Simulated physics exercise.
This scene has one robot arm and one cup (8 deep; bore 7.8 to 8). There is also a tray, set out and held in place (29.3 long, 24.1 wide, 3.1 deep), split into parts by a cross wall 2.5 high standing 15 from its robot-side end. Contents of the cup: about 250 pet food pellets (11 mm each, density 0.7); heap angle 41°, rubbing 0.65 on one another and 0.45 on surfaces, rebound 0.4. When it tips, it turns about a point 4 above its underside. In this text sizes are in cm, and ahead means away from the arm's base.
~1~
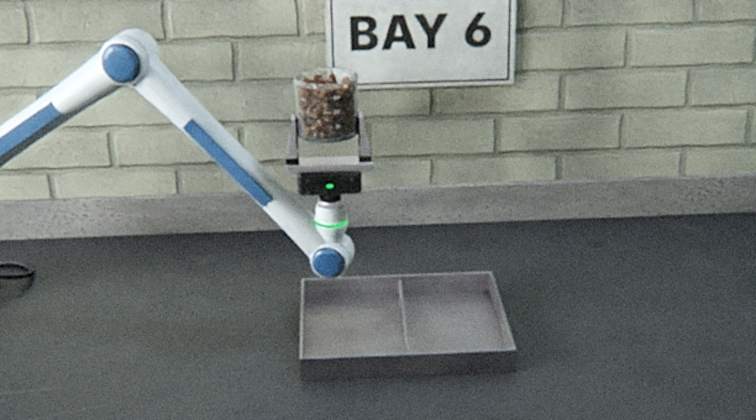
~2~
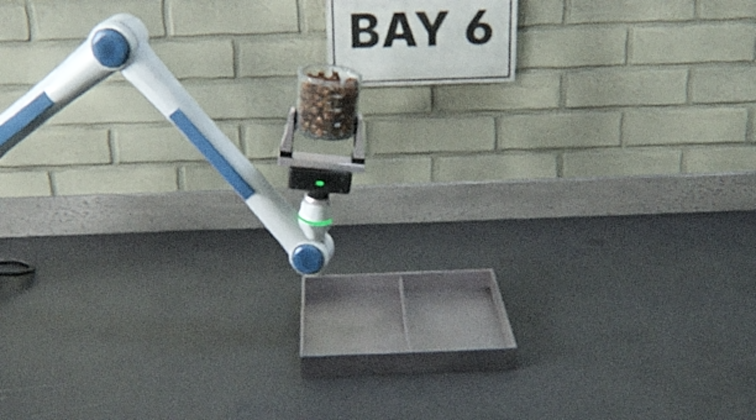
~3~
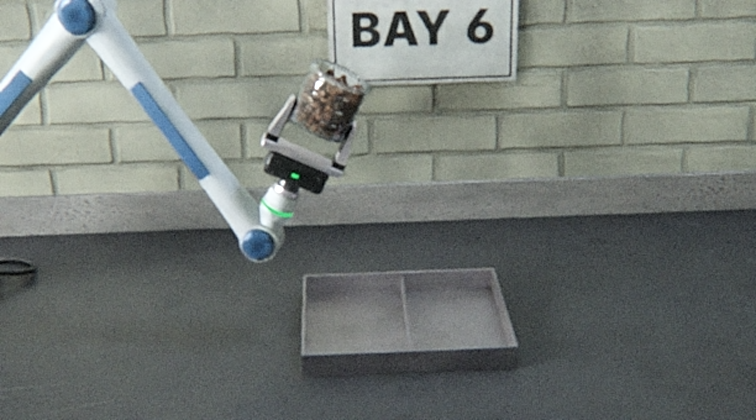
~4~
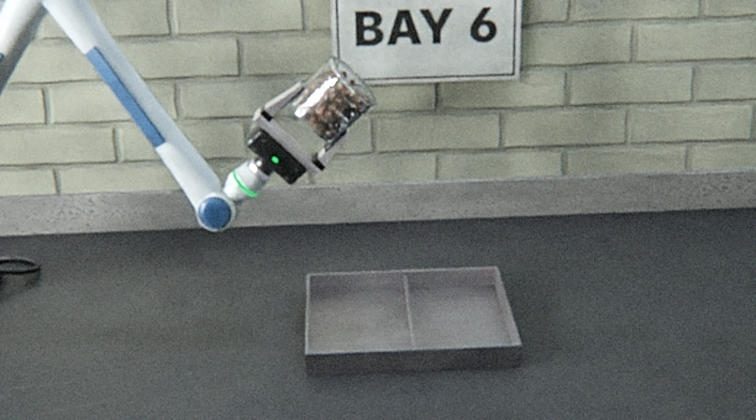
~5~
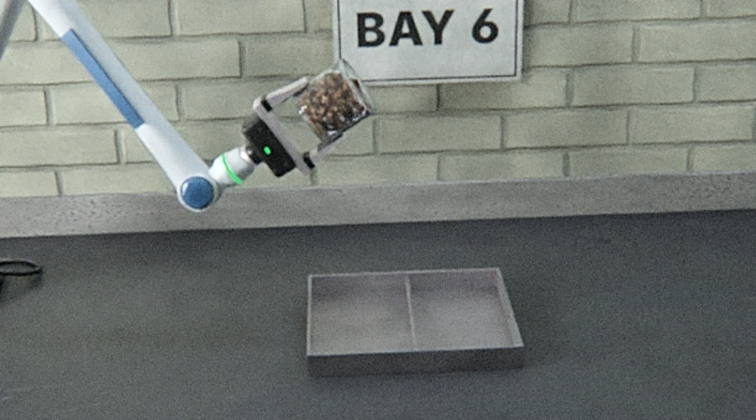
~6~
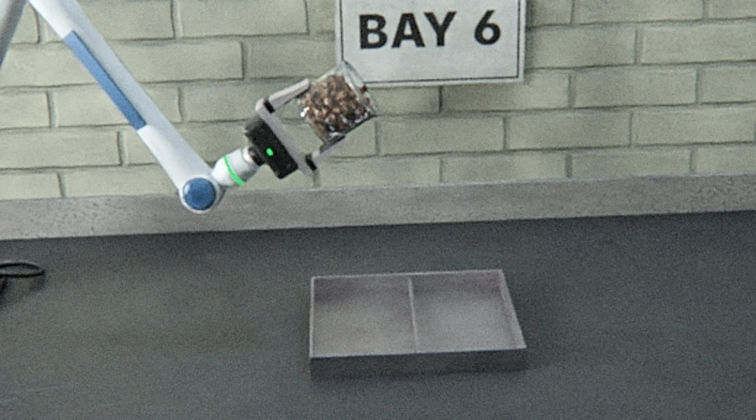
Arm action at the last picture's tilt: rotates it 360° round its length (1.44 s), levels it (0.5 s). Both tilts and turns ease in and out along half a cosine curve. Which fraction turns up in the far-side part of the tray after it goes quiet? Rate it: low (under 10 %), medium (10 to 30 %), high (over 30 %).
Rating: Low.
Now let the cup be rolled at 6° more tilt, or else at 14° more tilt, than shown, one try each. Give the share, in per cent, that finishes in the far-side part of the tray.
About 5 and 10 per cent.
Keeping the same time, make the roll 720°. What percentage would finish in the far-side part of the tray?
I'd put it at about 0 %.
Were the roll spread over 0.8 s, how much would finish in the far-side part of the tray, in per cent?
In that case around 0 percent.
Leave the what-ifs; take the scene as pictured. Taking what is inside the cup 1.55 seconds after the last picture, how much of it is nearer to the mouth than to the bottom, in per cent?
45 percent or so.
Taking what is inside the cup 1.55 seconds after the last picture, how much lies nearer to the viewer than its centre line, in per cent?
Roughly 45 in every hundred.
Then, 0.78 s later, tipped 58°, highest piece 40 above the table; 249 in the cup, 3 in flight or on a rim.
Then, 1.55 s later, tipped 51°, highest piece 39 above the table; 246 in the cup, 4 in the robot-side part, 1 in the far-side part, 1 in flight or on a rim.
Then, 2.14 s later, upright, highest piece 40 above the table; 245 in the cup, 4 in the robot-side part, 3 in the far-side part.
Then, 2.84 s later, upright, highest piece 40 above the table; 245 in the cup, 4 in the robot-side part, 3 in the far-side part.
At rest, 245 in the cup, 4 in the robot-side part, 3 in the far-side part. That is 1 % in the far-side part of the tray.
